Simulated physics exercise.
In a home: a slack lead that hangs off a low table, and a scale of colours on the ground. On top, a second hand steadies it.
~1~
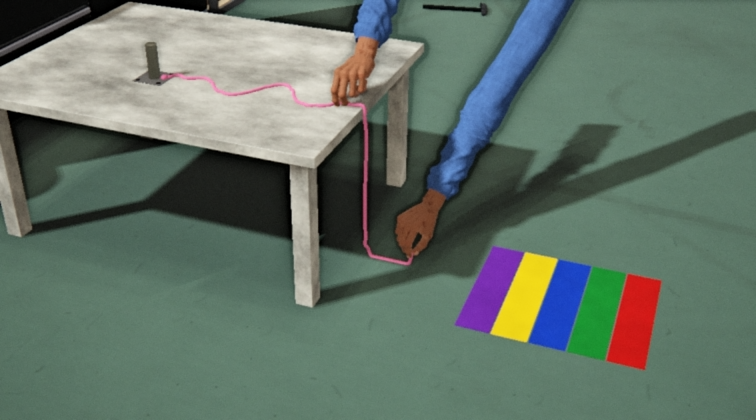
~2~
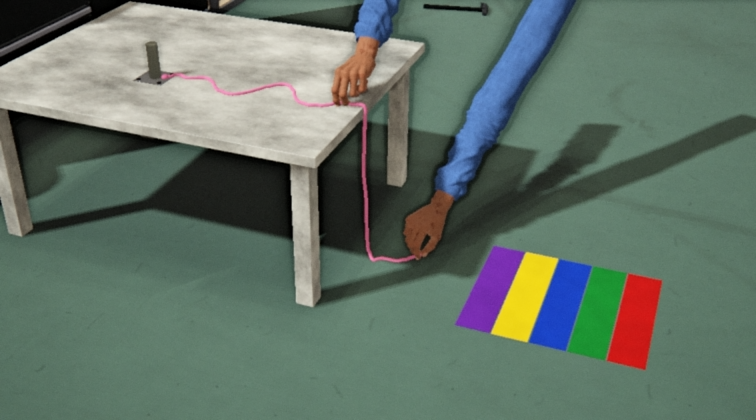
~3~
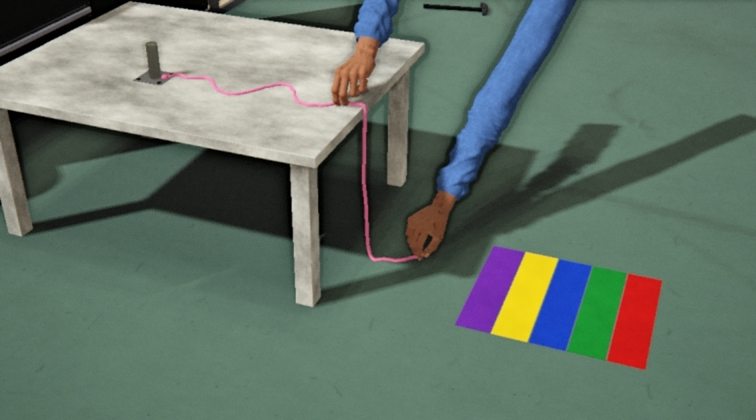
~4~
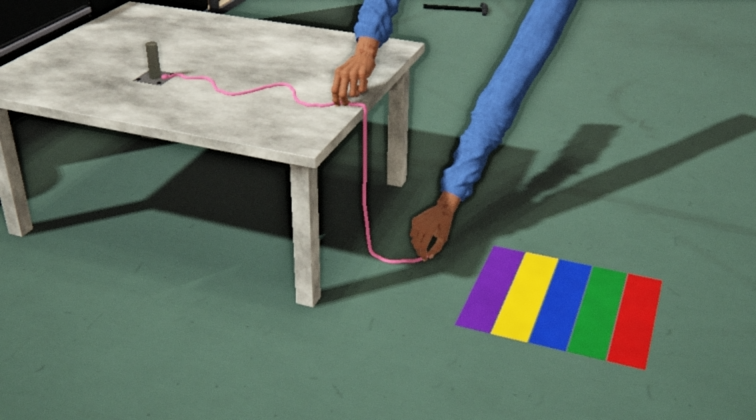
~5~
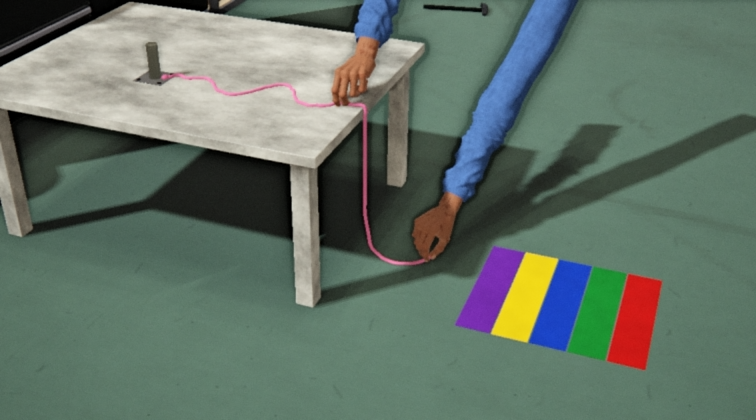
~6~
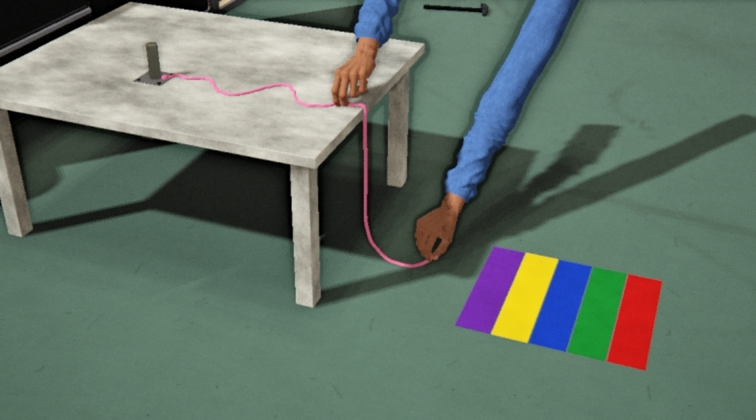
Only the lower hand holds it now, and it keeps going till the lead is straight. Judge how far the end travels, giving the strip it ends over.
It ends over the green strip.
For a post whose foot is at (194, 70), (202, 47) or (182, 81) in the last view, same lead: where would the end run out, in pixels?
In pixels, the answers are (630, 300), (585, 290) and (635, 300).
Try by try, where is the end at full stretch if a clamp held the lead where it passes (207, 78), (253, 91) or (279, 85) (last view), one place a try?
Per try (px, approx.): (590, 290); (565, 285); (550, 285).
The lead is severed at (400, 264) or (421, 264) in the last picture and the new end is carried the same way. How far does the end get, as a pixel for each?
Pixel positions, in order: (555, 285), (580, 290).
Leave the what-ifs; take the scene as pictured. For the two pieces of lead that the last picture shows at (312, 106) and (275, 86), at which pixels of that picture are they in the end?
Point one to (371, 116), point two to (301, 98).
Soon after, end near (529, 279); over yellow.
After that, end near (573, 288); over blue.
At the stop, end near (599, 294); over green. It gets as far as the green strip.
